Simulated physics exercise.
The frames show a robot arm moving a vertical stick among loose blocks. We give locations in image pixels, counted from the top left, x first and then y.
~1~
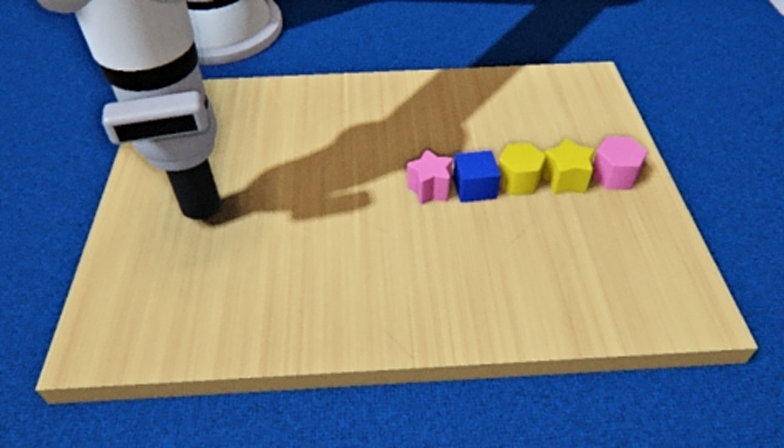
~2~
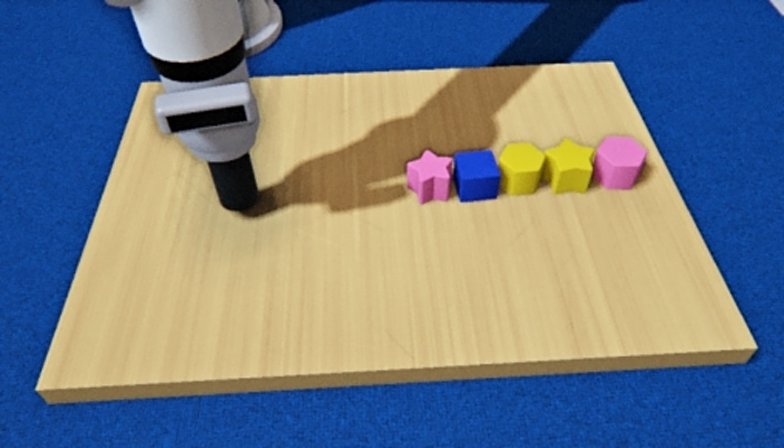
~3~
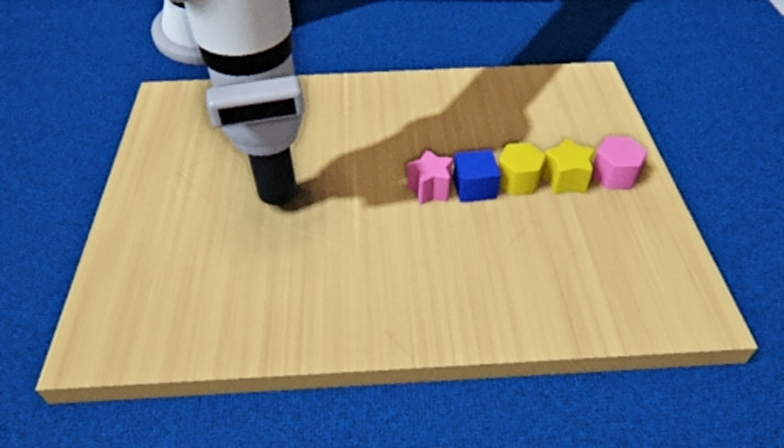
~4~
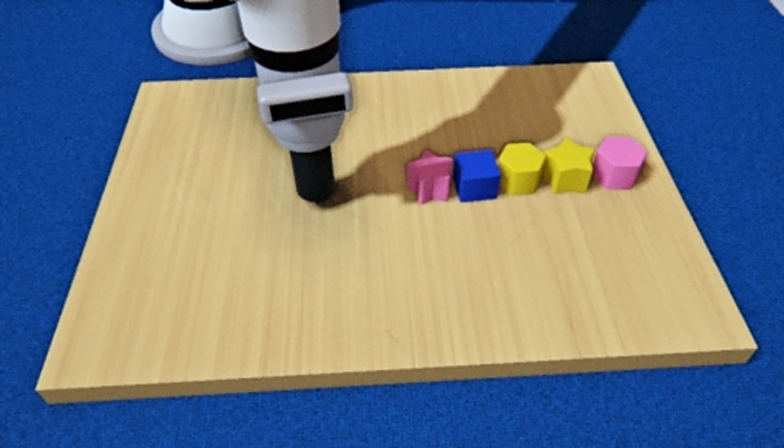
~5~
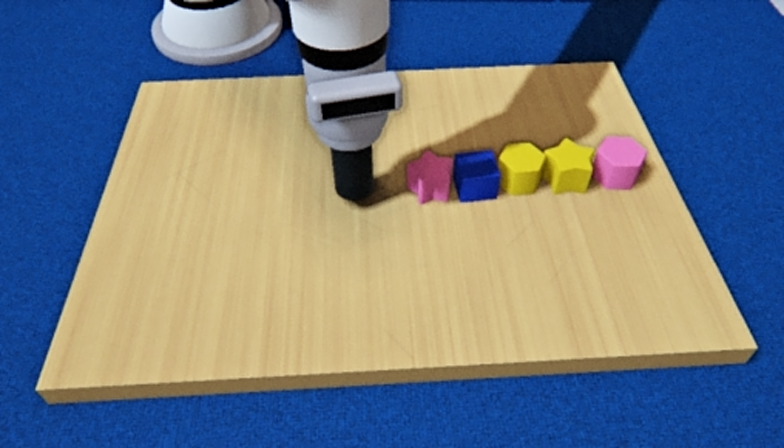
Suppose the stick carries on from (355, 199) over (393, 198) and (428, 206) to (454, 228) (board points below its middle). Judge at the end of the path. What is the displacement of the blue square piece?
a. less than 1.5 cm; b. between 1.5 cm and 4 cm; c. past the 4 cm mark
The one that fits is b, between 1.5 cm and 4 cm.
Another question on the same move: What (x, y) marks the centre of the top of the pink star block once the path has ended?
I expect it at (459, 169).
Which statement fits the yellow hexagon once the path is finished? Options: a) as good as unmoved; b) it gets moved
My answer is option b.
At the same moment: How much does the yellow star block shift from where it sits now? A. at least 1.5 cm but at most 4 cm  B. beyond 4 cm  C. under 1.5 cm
(C)
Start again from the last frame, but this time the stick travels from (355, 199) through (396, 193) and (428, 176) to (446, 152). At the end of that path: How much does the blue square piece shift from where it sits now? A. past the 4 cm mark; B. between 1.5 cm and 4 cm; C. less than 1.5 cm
Choice B: Between 1.5 cm and 4 cm.
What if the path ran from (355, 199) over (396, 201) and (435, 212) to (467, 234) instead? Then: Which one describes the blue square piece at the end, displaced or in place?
Once the stick is done, the blue square piece is in a new spot.
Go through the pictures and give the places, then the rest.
In the first picture, tip of the stick at (201, 206), middles of tops, pink star block at (431, 165), blue square piece at (478, 164), yellow hexagon at (523, 156), yellow star block at (572, 155).
In the second picture, stick at (240, 198), nothing pushed.
In the third picture, stick at (278, 192), nothing pushed.
In the fourth picture, stick at (316, 189), nothing pushed.
In the fifth picture, stick at (355, 187), pink star block at (431, 165), blue square piece at (478, 164), yellow hexagon at (523, 156), yellow star block at (572, 155).
On the path given first. One third of the way, stick at (393, 186); nothing pushed yet.
Two thirds of the way, stick at (429, 194); pink star block at (454, 164), turned 20° anticlockwise; blue square piece at (493, 158); yellow hexagon at (533, 153); yellow star block at (575, 153), turned 15° clockwise.
At the end, stick at (455, 216); pink star block at (459, 169), turned 35° anticlockwise; blue square piece at (495, 157); yellow hexagon at (534, 151), turned 15° clockwise; yellow star block at (576, 152), turned 15° clockwise.
